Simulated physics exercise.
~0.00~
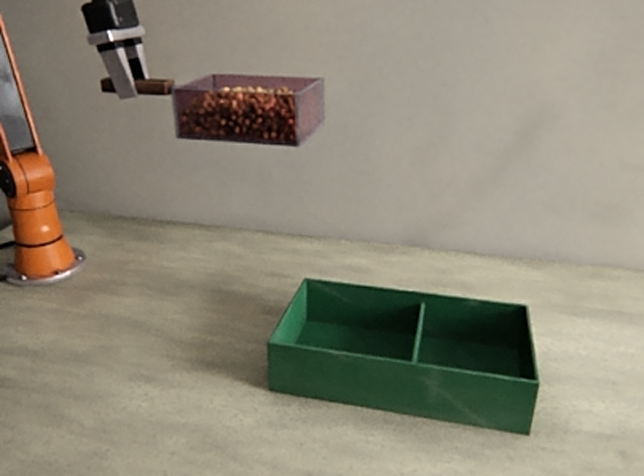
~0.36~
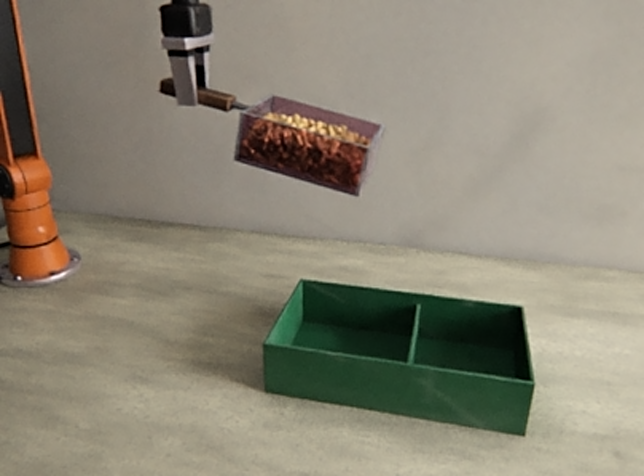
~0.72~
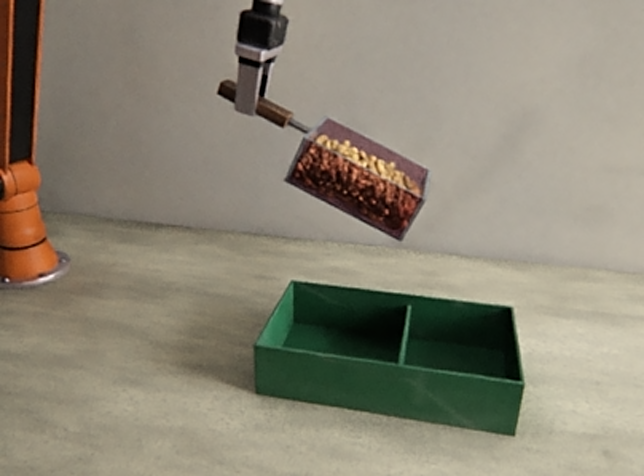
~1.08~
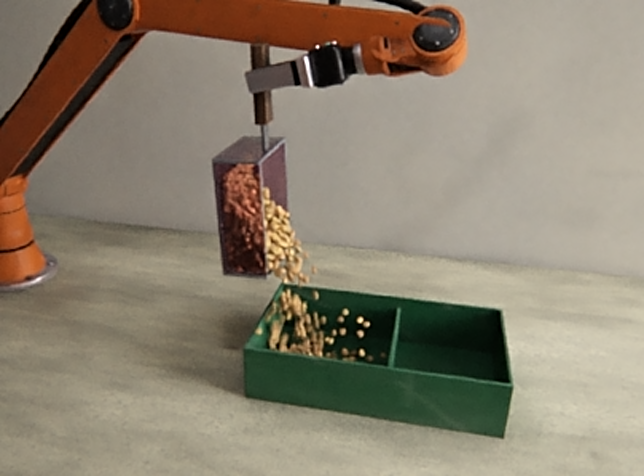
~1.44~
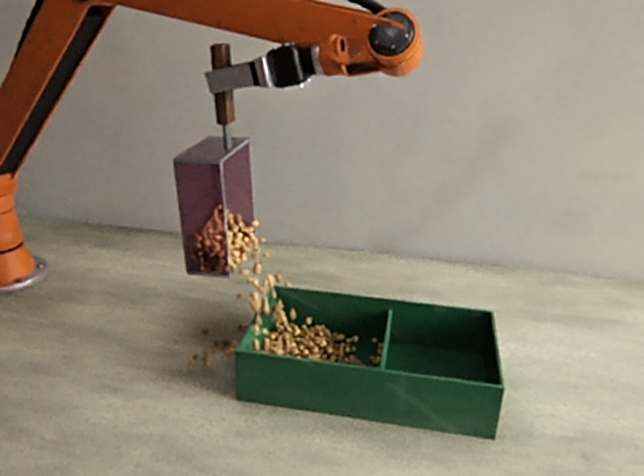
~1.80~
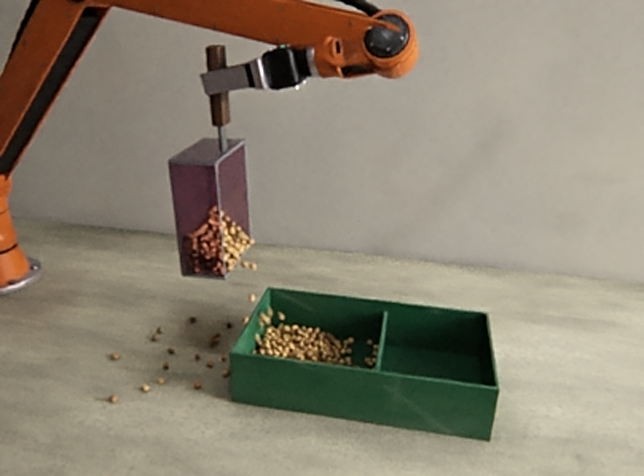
An orange robot arm tipped a clear box of dried chickpeas until it stood nearly upright, pouring many into the left part of a divided green crate, while some scattered on the table and others stayed in the box.
